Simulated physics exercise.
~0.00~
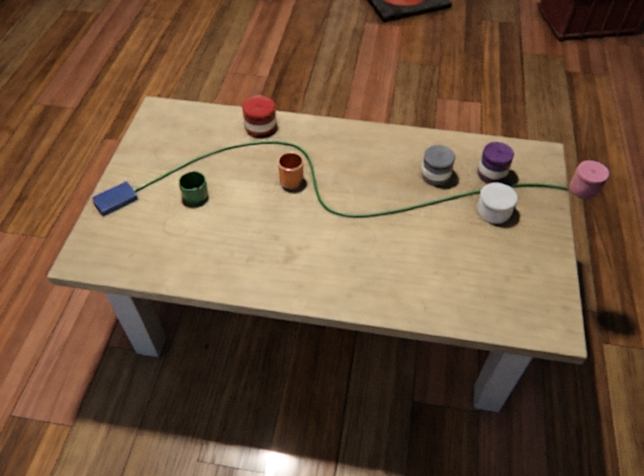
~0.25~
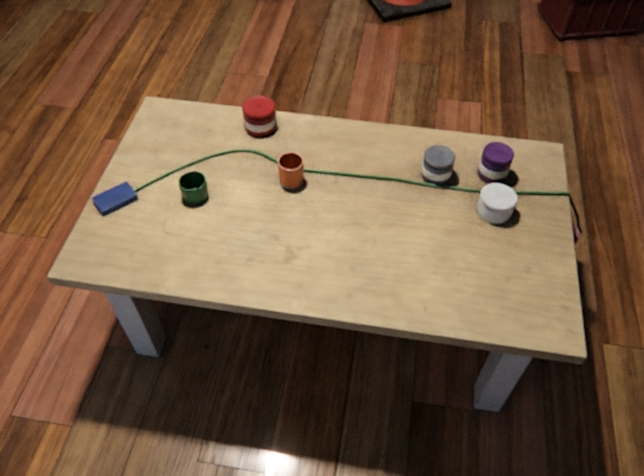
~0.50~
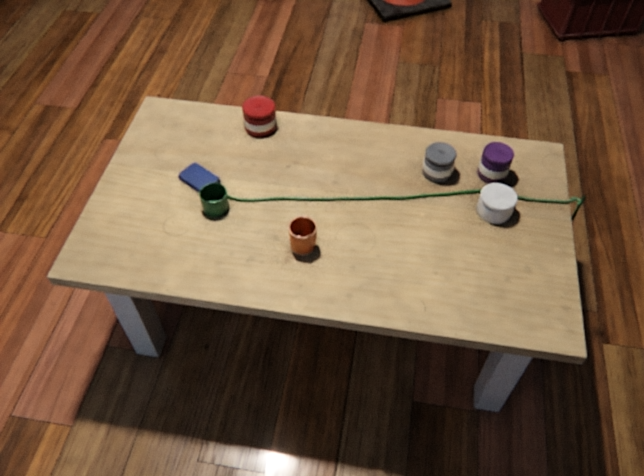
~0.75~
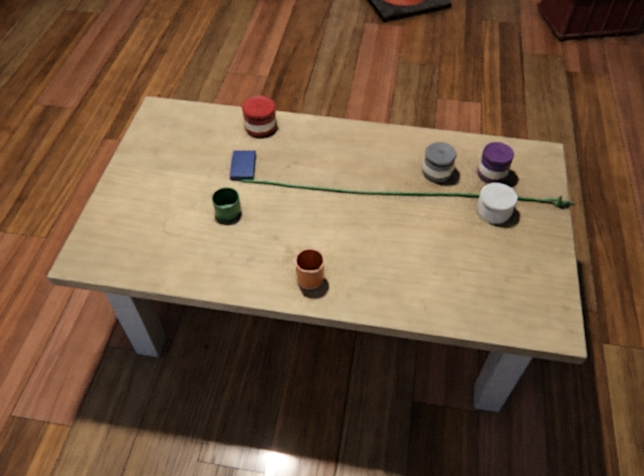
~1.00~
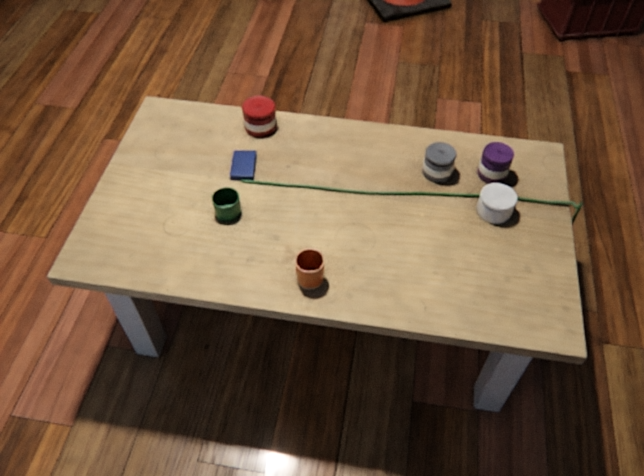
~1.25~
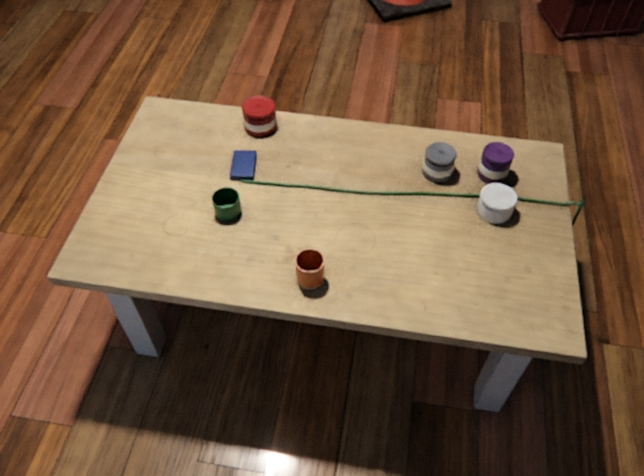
The clip shows a pink object falling off the right side of a wooden table, pulling taut a green cable that drags a blue phone rightward and shifts a green mug and an orange mug, until everything rests still on the table with the cable over the edge.
